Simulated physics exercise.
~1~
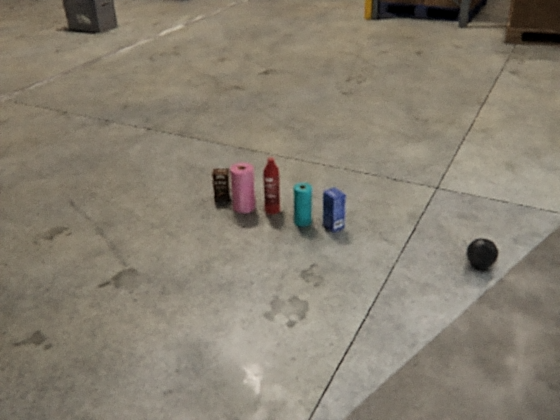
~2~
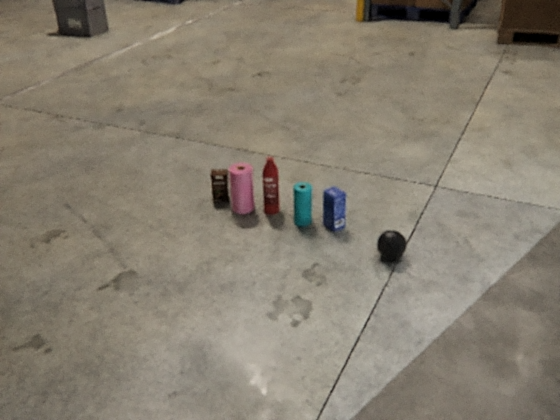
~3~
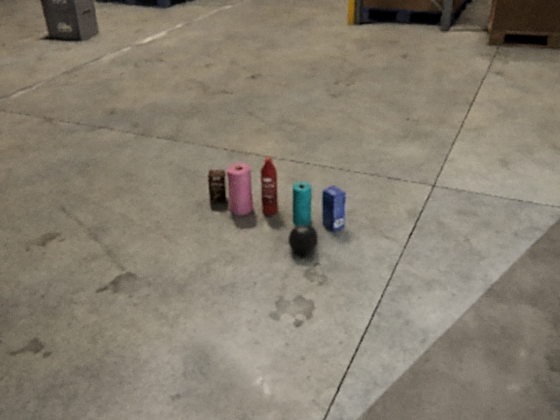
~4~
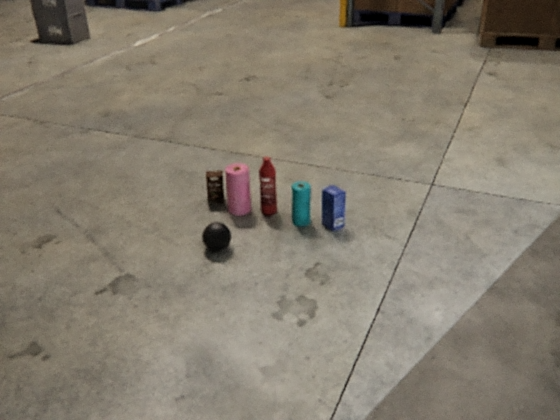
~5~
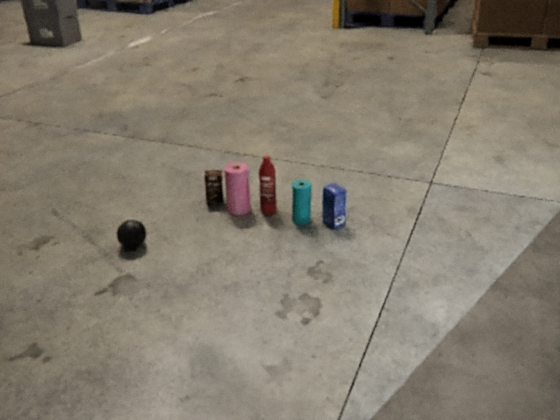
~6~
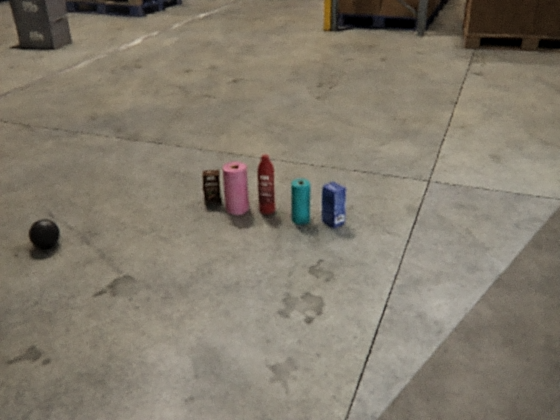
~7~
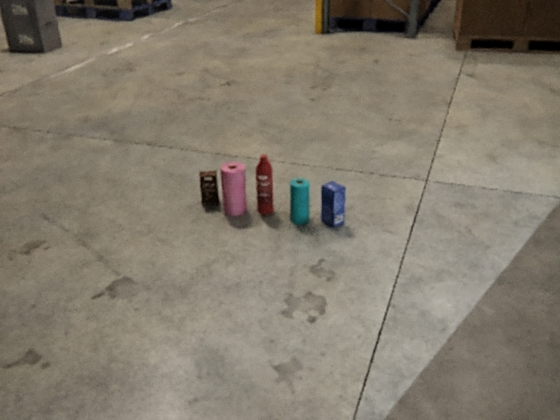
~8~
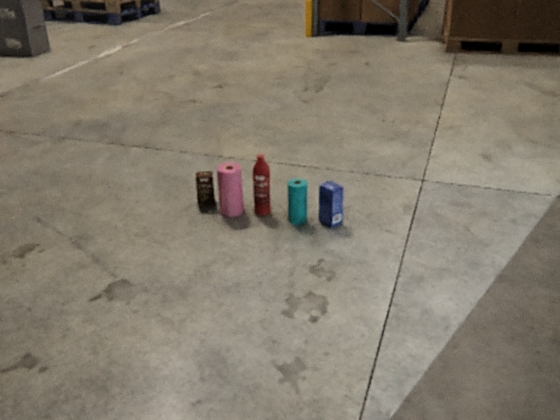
At the start, a black ball sits to the right of five upright objects on a concrete floor, a small brown carton, a pink roll, a red bottle, a turquoise roll and a blue carton. The ball rolls left, nearing the blue carton. It passes in front of the turquoise roll, then continues beyond the pink roll and brown carton without knocking anything over. It keeps rolling across the open floor towards the left edge and goes out of view. At the end, all five objects still stand in their places.
